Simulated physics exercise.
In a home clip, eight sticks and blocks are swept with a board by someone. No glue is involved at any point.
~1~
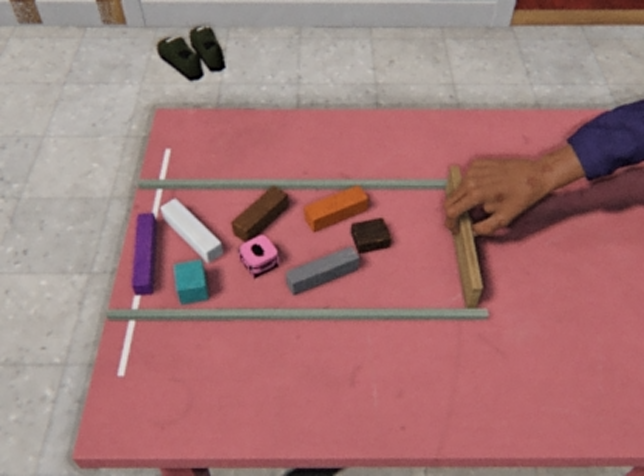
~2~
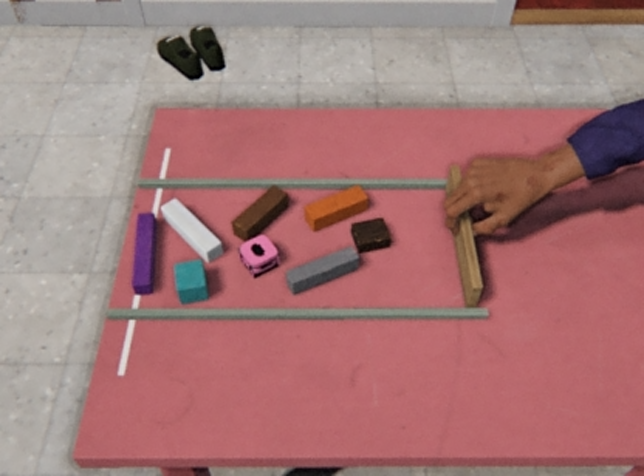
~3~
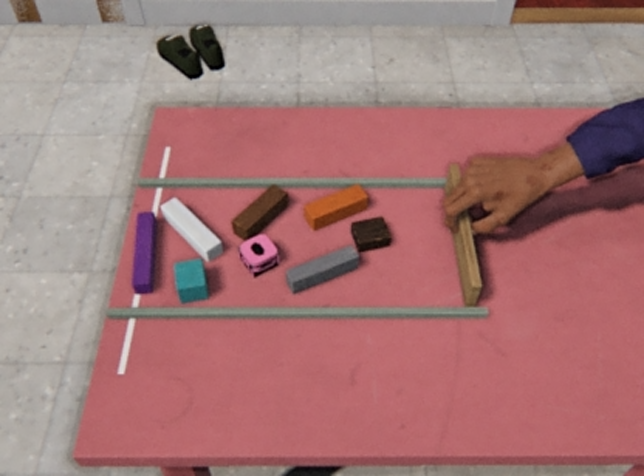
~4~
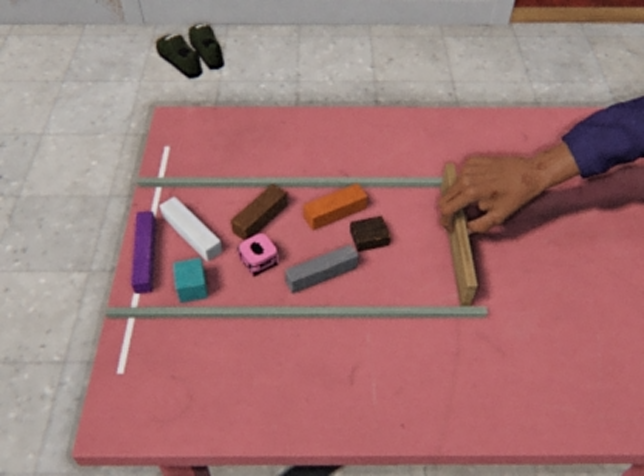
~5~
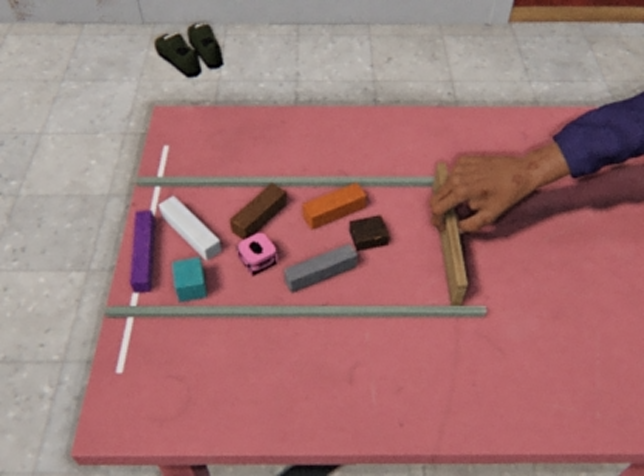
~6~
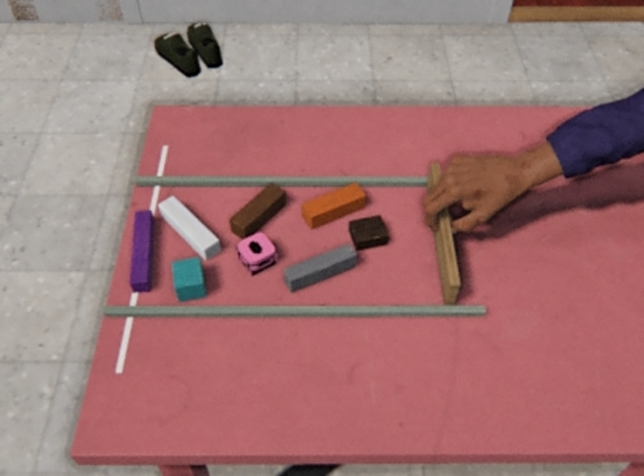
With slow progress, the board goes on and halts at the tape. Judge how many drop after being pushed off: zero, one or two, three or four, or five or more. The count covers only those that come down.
Number dropping: Five or more.
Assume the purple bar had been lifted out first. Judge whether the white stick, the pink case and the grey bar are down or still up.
Result - white stick: Gone; pink case: Gone; grey bar: Up.
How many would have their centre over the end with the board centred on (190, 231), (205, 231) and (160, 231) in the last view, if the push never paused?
In order of the places given, that's 2, 0 and 3.
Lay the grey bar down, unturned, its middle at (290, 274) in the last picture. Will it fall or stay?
I reckon the grey bar stays in place.
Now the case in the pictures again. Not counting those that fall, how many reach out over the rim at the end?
Answer: 1.
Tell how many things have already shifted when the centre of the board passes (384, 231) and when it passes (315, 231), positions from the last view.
Well, it's 1 at the first one and 4 at the second.
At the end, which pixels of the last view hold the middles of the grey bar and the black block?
In the last picture the grey bar sits around (128, 273) and the black block around (129, 234).
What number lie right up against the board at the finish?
At rest, 2 are in contact.
Soon after, none off yet; purple bar at rest near (143, 250); white stick at rest near (189, 227); turquoise block at rest near (189, 280).
After that, none off yet; purple bar displaced a little near (112, 256); white stick displaced about its own width near (118, 227); turquoise block displaced about its own width near (150, 281).
In the end, the number that fall off is five or more; gone, orange bar, pink case, brown bar, turquoise block, white stick and purple bar.
